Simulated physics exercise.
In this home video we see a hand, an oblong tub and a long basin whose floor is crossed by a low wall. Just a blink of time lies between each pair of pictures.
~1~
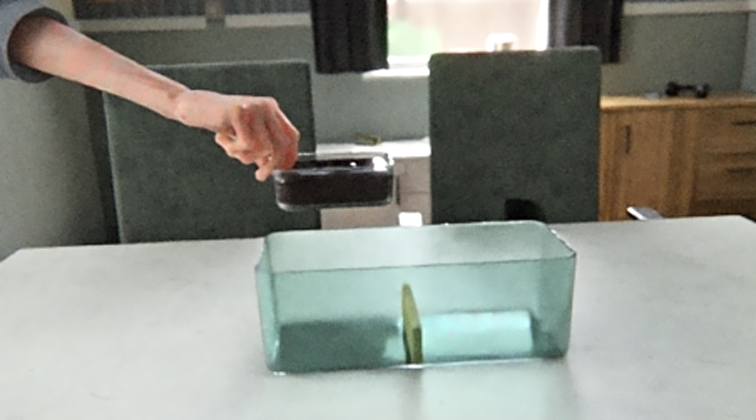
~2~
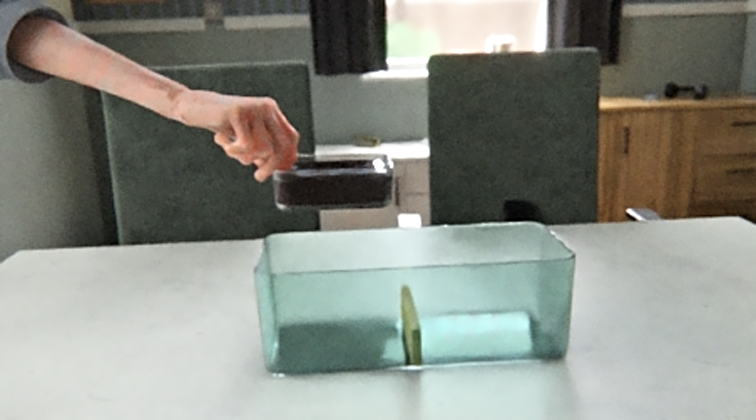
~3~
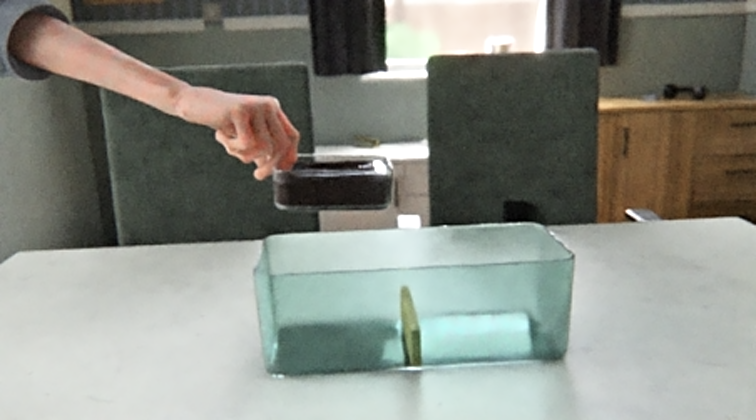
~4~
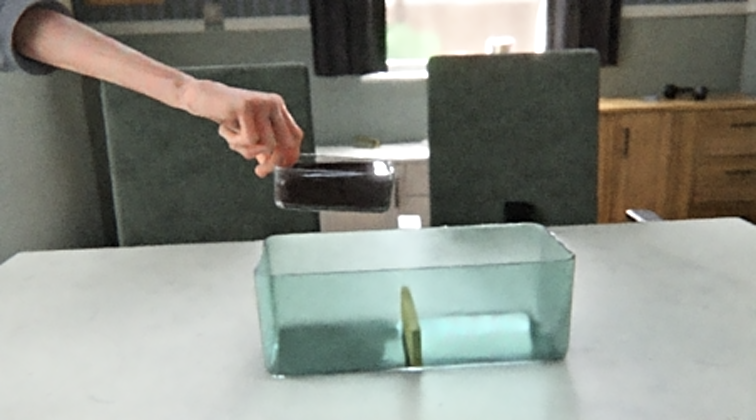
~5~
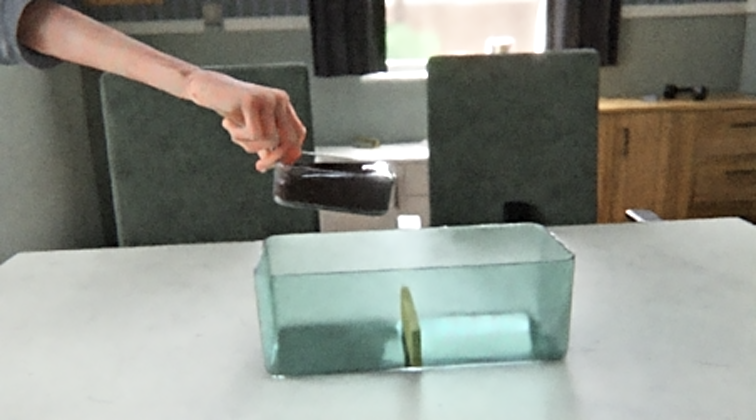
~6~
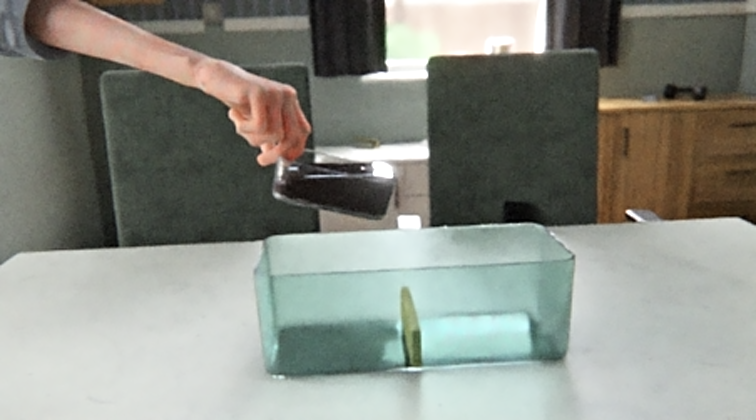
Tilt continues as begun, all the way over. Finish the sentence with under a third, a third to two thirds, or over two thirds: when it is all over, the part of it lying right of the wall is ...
... over two thirds.
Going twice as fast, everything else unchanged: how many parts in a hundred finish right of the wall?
Roughly 80 percent.
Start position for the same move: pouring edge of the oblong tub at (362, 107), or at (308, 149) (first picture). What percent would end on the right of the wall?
About 70 per cent, then about 0 per cent.
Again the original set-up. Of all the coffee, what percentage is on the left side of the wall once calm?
Around 20 %.
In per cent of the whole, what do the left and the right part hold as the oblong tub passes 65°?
Left side 0 in a hundred, right side 60 in a hundred.
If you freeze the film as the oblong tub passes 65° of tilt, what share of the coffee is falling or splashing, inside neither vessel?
15 in a hundred.
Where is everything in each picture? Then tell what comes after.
It leans 0°; its right rim is at (390, 160); the coffee meets the walls at (280, 169) and (388, 164); the long basin's rim runs from (261, 253) to (559, 239); the wall's top is at (411, 305), in the first frame.
It leans 1°; its right rim is at (389, 162); the coffee meets the walls at (279, 170) and (387, 166), in the second frame.
It leans 2°; its right rim is at (389, 165); the coffee meets the walls at (278, 170) and (387, 167), in the third frame.
It leans 6°; its right rim is at (390, 168); the coffee meets the walls at (279, 171) and (387, 168), in the fourth frame.
It leans 10°; its right rim is at (391, 172); the coffee meets the walls at (280, 171) and (389, 169), in the fifth frame.
It leans 15°; its right rim is at (391, 178); the coffee meets the walls at (280, 171) and (390, 171); 3 per cent is over the edge, in the sixth frame.
A moment on, the oblong tub is tipped part way and 21 per cent is still to pour, 2 is left of the wall and 61 right of it.
Next, the oblong tub is tipped on its side and 4 per cent is still to pour, 17 is left of the wall and 77 right of it.
Then the oblong tub is tipped right over and 0 per cent is still to pour, 22 is left of the wall and 77 right of it.
Later the oblong tub is tipped right over and 0 per cent is still to pour, 22 is left of the wall and 77 right of it.
At rest 22 per cent lies left of the wall, 78 right of it and 0 outside.
